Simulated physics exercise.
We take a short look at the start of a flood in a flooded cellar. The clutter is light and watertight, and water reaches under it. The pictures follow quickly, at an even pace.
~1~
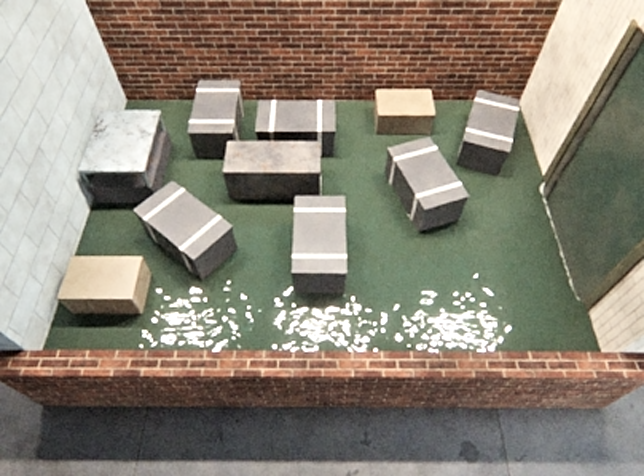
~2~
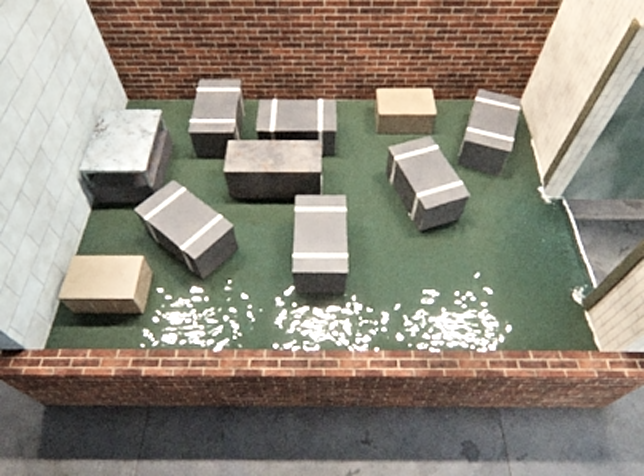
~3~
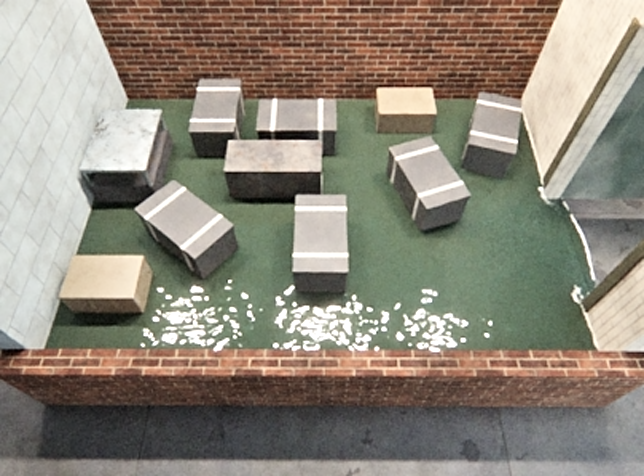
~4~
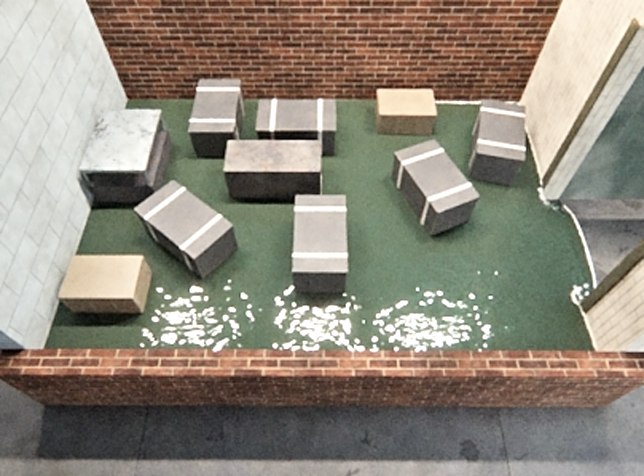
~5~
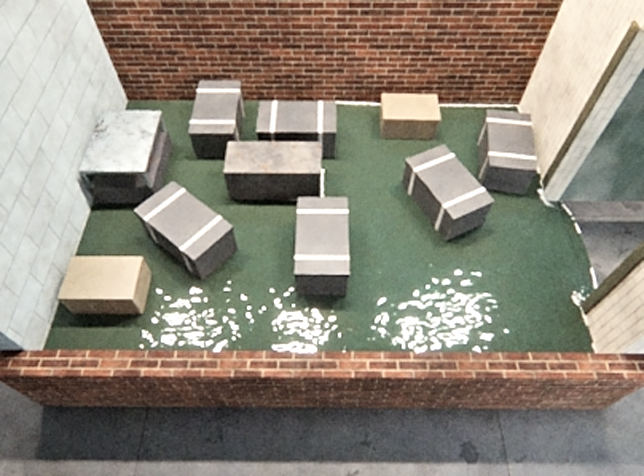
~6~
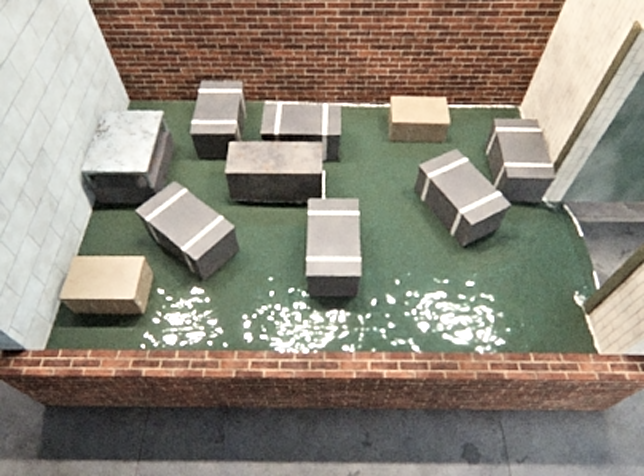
In a brick-walled cellar with a green floor, strapped grey trunks and plain boxes sit scattered as a panel at right gives way to an opening; then the right-hand trunks shift slightly rightward and toward the front, followed by smaller movements nearby.
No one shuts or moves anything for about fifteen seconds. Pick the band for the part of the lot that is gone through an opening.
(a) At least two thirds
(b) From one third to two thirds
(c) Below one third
The answer is b.
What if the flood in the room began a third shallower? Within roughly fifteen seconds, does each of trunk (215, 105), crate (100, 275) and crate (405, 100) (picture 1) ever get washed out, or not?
Sequence: Not removed / not removed / removed.
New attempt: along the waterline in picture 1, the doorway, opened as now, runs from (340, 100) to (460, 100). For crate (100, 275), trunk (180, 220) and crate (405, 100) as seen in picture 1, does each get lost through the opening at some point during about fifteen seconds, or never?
Retained, retained, lost.
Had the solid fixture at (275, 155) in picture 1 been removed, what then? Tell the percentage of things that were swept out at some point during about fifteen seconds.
Something like 60 percent, roughly.
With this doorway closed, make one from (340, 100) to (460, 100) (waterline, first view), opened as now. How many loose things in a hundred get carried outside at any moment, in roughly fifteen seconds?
I'd reckon around 80 percent.
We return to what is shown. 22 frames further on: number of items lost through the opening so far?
4.
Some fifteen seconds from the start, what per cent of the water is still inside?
About 42 percent.
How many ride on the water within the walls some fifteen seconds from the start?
My count is 3.
A moment on, 0 of 8 are out; 8 afloat.
Next, 2 of 8 are out; 6 afloat.
Later, 4 of 8 are out; 4 afloat.
In the end, 5 of 8 are out; 3 afloat.
